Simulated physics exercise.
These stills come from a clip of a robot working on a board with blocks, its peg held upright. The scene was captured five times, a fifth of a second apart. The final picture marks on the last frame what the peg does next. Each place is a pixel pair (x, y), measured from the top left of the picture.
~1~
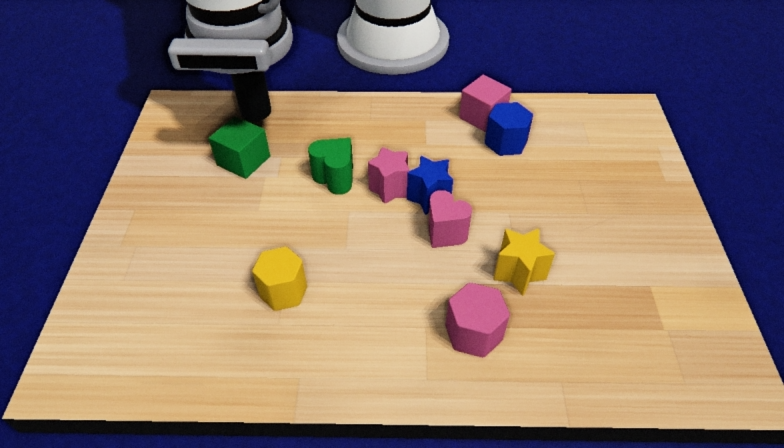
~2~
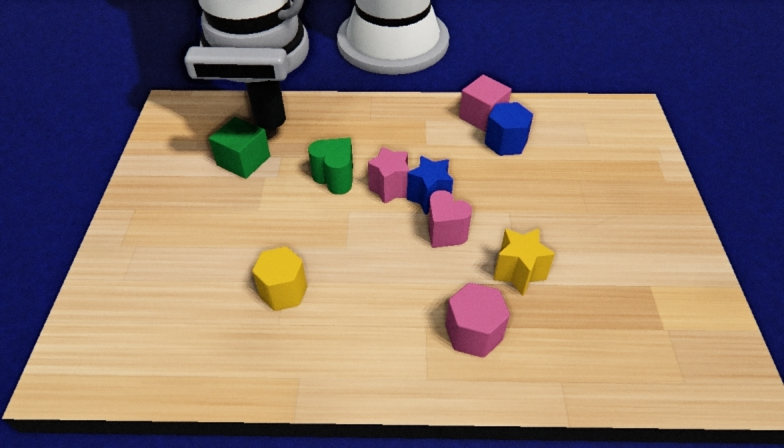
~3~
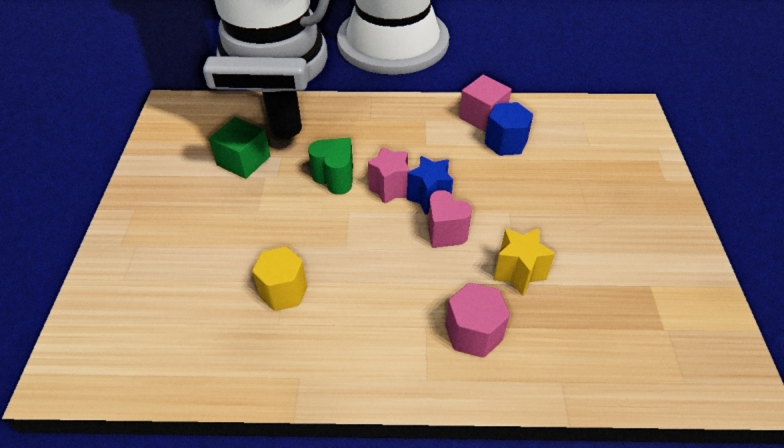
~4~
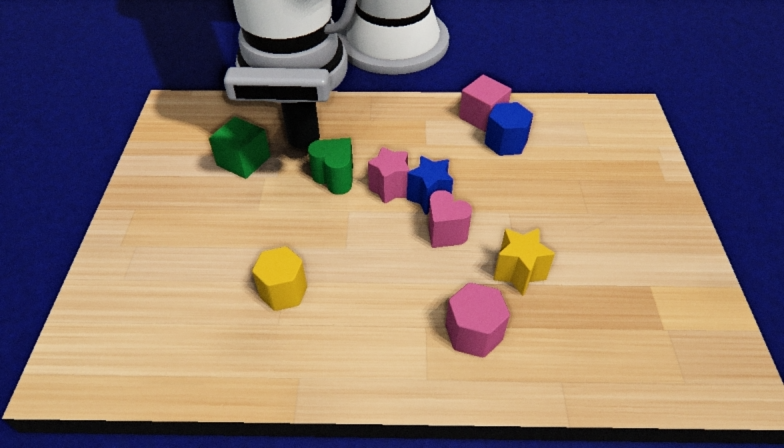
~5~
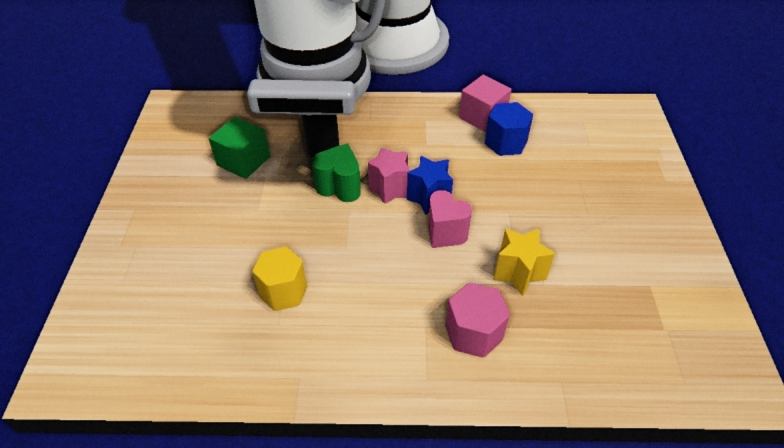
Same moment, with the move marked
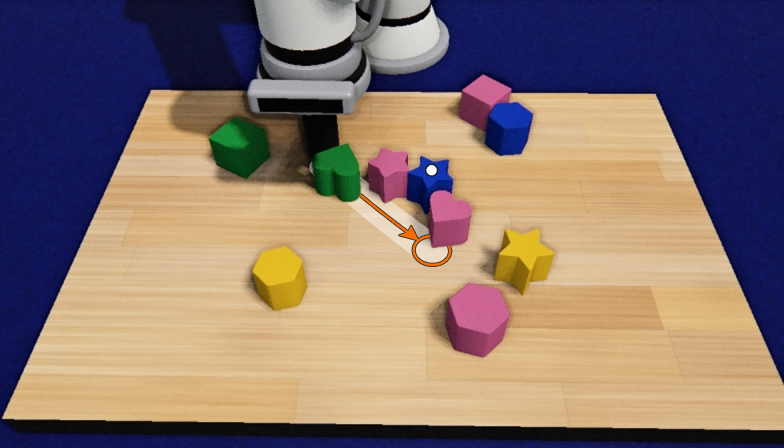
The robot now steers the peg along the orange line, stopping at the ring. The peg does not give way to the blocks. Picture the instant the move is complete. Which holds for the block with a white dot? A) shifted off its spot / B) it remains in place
A: Shifted off its spot.
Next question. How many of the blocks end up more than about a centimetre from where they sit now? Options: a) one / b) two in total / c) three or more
Option c.
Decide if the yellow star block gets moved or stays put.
The block you're asking about stays where it is.
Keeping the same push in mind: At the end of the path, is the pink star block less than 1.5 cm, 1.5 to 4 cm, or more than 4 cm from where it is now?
Between 1.5 and 4 cm.
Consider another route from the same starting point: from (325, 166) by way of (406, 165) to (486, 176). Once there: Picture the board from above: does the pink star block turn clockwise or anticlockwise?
Answer: With the clock.
Path on the board, in a line from (325, 166) to (432, 250); the dot is on the blue star block.
On the path given first. One third of the way, peg at (357, 176); green heart at (364, 191), turned 15° clockwise; pink star block at (395, 162), turned 15° anticlockwise.
Two thirds of the way, peg at (393, 204); green heart at (383, 222), turned 50° clockwise; pink star block at (410, 172), turned 90° anticlockwise; blue star block at (453, 168).
At the end, peg at (433, 234); green heart at (387, 231), turned 70° clockwise; pink star block at (410, 172), turned 95° anticlockwise; blue star block at (453, 168); pink heart at (464, 210), turned 30° anticlockwise; yellow star block in place.
